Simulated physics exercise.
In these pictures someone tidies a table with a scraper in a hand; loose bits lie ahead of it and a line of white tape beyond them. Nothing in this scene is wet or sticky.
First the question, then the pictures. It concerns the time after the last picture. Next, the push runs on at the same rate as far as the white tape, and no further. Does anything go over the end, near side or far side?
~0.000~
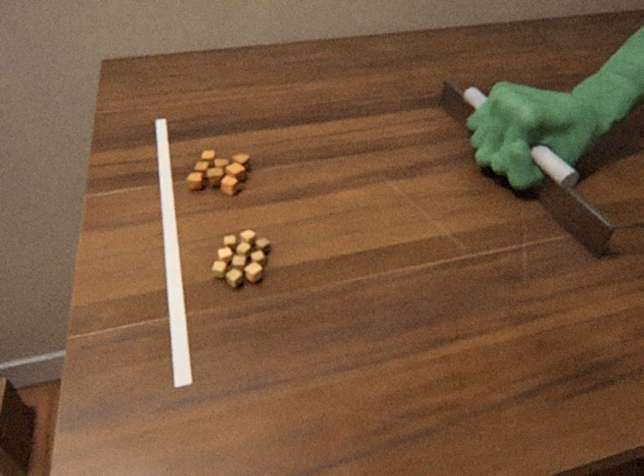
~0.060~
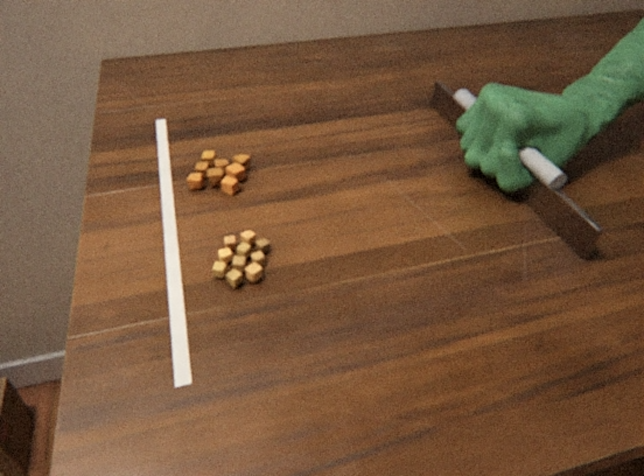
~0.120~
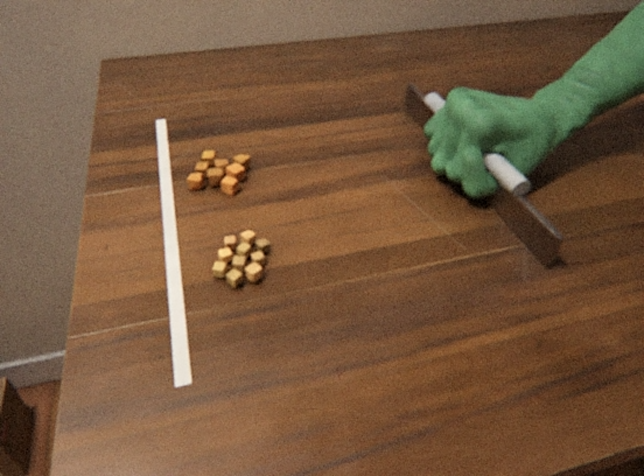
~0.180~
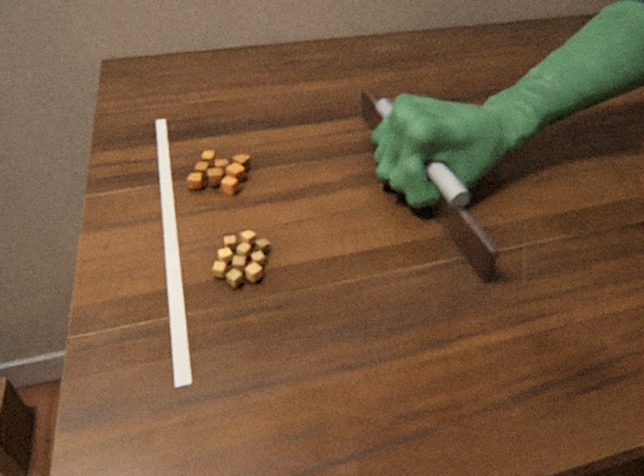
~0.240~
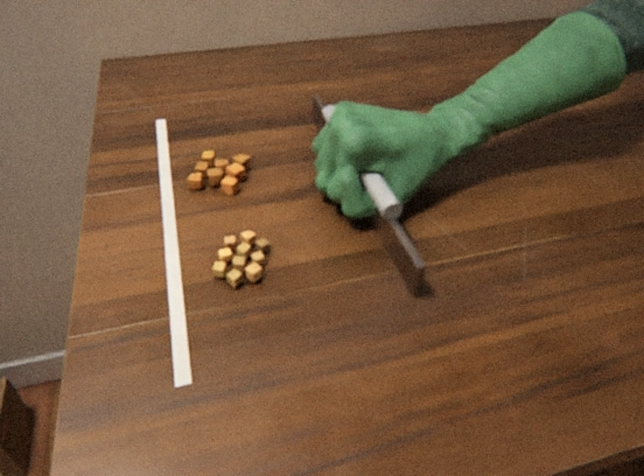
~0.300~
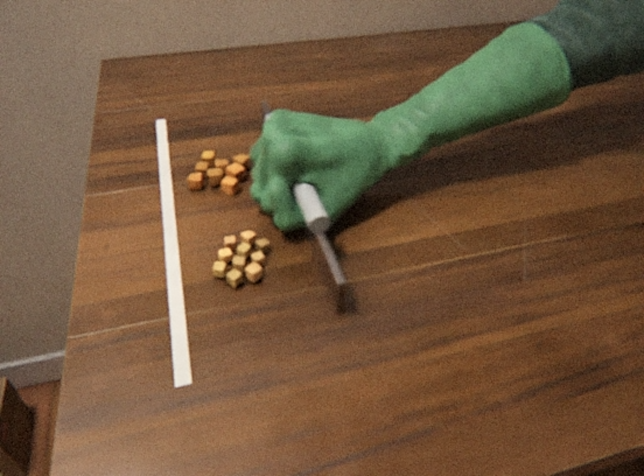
The front portion? It sheds some off the end. The back portion? It sheds some off the end.
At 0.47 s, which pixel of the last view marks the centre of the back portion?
(86, 192), roughly.
By 0.37 s, scraper still moving, near (212, 183); front portion all on the table, its front near (189, 266); back portion all on the table, its front near (168, 188).
By 0.47 s, scraper stopped at the white tape; front portion all on the table, its front near (66, 296); back portion all on the table, its front near (63, 214).
By 0.75 s, scraper stopped at the white tape; front portion every one over the edge; back portion every one over the edge.
When it is over (0.9 s), scraper stopped at the white tape; front portion every one over the edge; back portion every one over the edge.
